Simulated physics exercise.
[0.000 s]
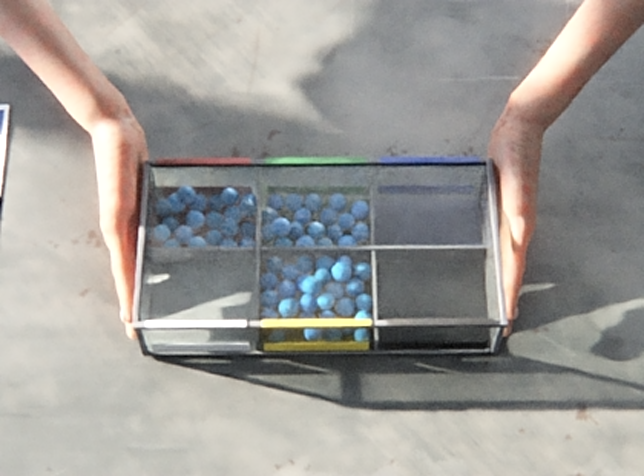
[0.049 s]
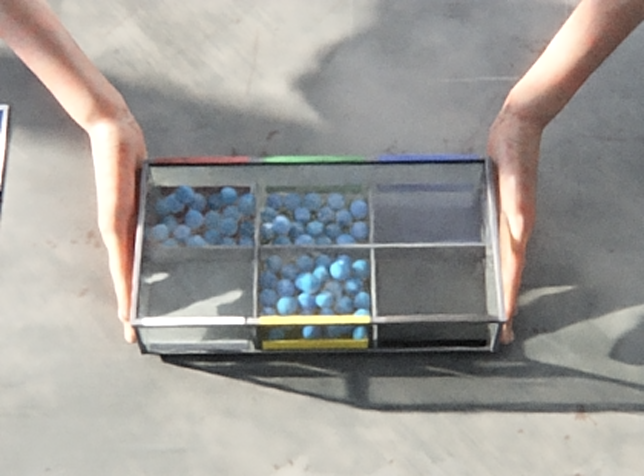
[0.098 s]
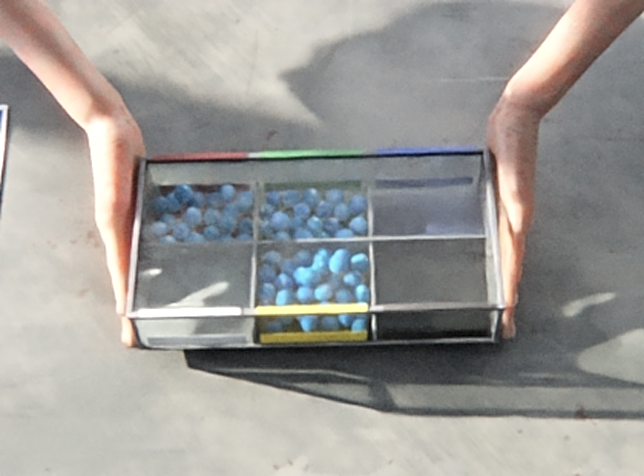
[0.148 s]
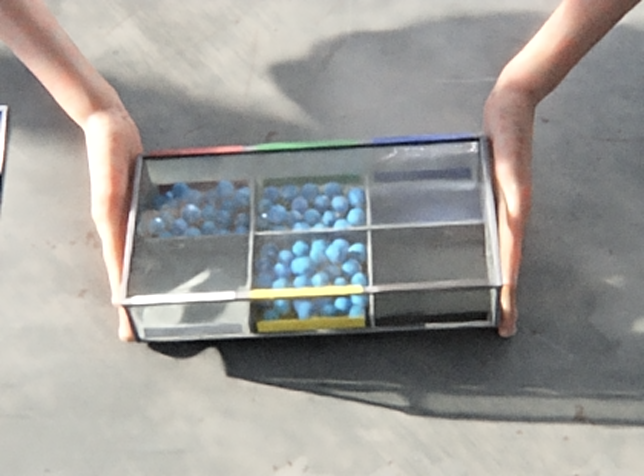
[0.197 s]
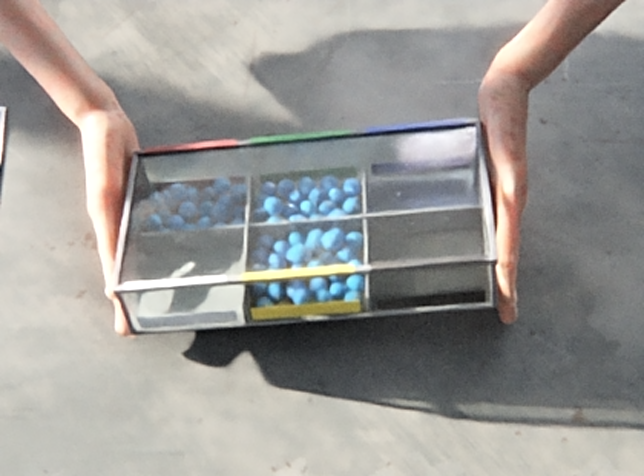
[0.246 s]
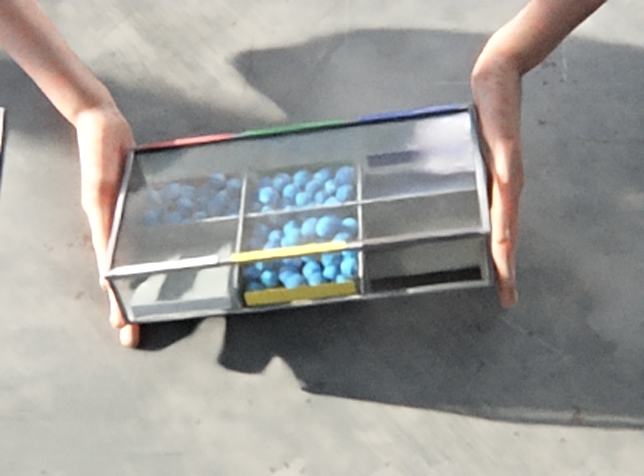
At first, two hands hold a clear, divided box level by its ends, with small blue balls in three of its six compartments. Then the hands gradually tilt it, the right end rising higher than the left, while the balls stay grouped in the same compartments and the shadow beneath shifts.
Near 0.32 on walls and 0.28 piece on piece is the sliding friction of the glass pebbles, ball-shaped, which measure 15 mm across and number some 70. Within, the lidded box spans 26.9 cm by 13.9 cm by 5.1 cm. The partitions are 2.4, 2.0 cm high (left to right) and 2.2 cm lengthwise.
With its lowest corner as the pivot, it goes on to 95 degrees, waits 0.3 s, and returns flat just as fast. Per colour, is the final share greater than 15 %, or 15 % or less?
Red compartment: Greater than 15 %, blue compartment: 15 % or less, green compartment: Greater than 15 %, yellow compartment: 15 % or less, white compartment: 15 % or less, black compartment: 15 % or less.
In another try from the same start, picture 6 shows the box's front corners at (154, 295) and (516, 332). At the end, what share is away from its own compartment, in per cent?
Near 95 %.
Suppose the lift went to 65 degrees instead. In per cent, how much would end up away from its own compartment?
That works out to close to 5 percent.
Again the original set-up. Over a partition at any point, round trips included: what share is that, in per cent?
I'd put it at some 45 percent of the pieces.
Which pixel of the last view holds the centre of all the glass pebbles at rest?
Near (221, 219).
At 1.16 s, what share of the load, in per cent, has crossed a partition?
At that time I'd say around 35 per cent.
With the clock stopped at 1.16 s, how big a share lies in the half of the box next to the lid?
Around 60 %.
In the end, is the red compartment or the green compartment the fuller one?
Red comes out ahead.
Then, at 1.16 s, tilt 95 degrees; red 50 %, green 35 %, yellow 10 %, white 5 %.
Then, at 1.77 s, tilt 49 degrees; red 65 %, green 30 %, white 5 %.
After 2.43 s, tilt 0 degrees; red 65 %, green 30 %, white 5 %.
By 3.4 s all is still; red 60 %, blue 0 %, green 30 %, yellow 0 %, white 5 %, black 0 %.
